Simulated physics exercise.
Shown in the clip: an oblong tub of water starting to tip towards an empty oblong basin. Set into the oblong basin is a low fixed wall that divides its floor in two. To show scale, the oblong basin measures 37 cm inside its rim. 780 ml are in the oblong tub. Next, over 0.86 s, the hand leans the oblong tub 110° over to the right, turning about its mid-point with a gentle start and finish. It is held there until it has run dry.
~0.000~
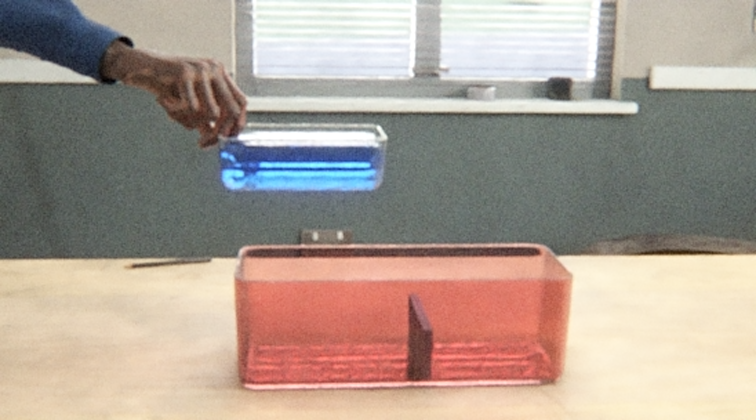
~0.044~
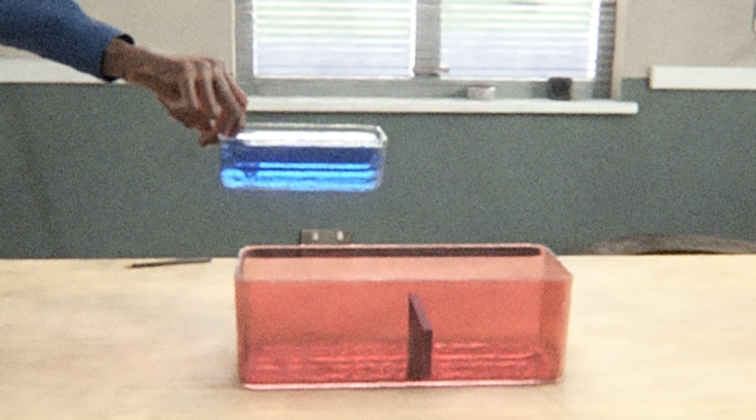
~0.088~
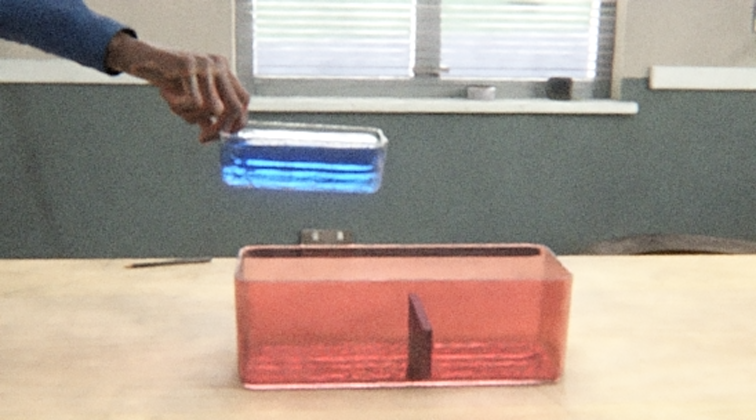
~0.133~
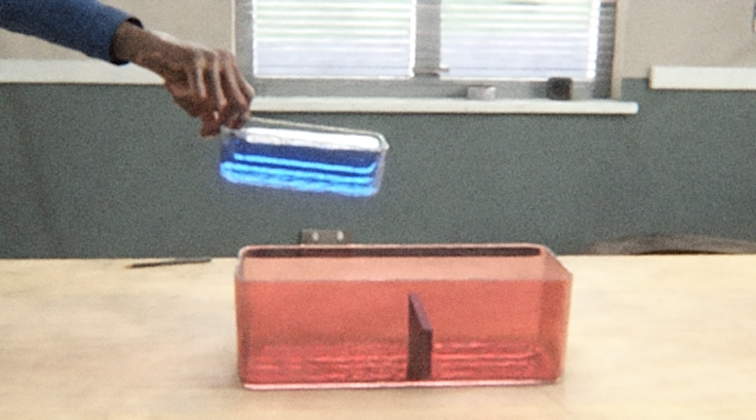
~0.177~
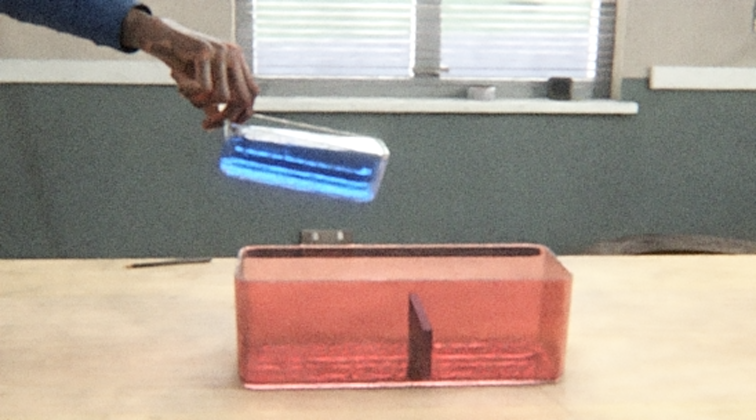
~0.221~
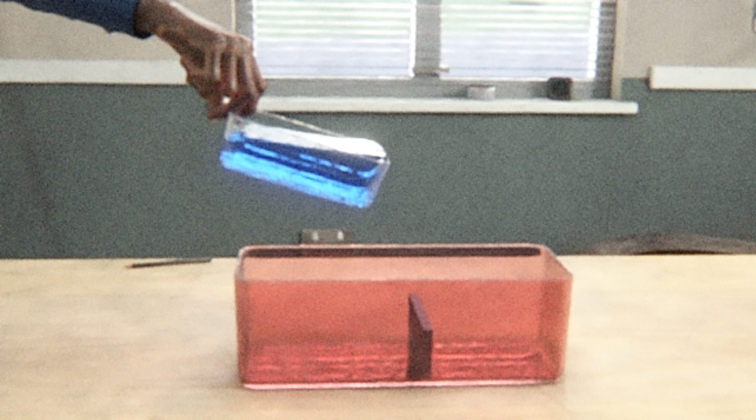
A hand held a clear oblong tub of bright blue water above a reddish oblong basin with a low dividing wall, then gradually tilted the tub down to the right.
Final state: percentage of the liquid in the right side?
Approximately 56 %.
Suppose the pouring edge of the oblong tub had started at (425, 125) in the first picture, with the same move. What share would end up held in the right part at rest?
Then I'd expect something near 75 per cent.
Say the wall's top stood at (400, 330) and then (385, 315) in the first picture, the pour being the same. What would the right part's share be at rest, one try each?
Respectively close to 70 and 80 %.
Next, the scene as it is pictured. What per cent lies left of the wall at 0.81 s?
About 32 percent.
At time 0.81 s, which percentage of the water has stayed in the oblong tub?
Close to 0 percent of the whole amount.
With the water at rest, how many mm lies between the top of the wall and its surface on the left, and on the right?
52 mm left, 40 mm right.
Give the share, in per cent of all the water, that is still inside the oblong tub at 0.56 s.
About 10 per cent.
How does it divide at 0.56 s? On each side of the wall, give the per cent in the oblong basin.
Roughly 6 sits left and 38 sits right.
Then, 0.56 s in, the tilt is 81° and 11 per cent is still to pour, 6 is left of the wall and 38 right of it.
Then, 0.81 s in, the tilt is 109° and 0 per cent is still to pour, 32 is left of the wall and 55 right of it.
Then, 1.08 s in, the tilt is 110° and 0 per cent is still to pour, 34 is left of the wall and 56 right of it.
Then, 1.36 s in, the tilt is 110° and 0 per cent is still to pour, 34 is left of the wall and 56 right of it.
Finally, 34 per cent lies left of the wall, 56 right of it and 10 outside.
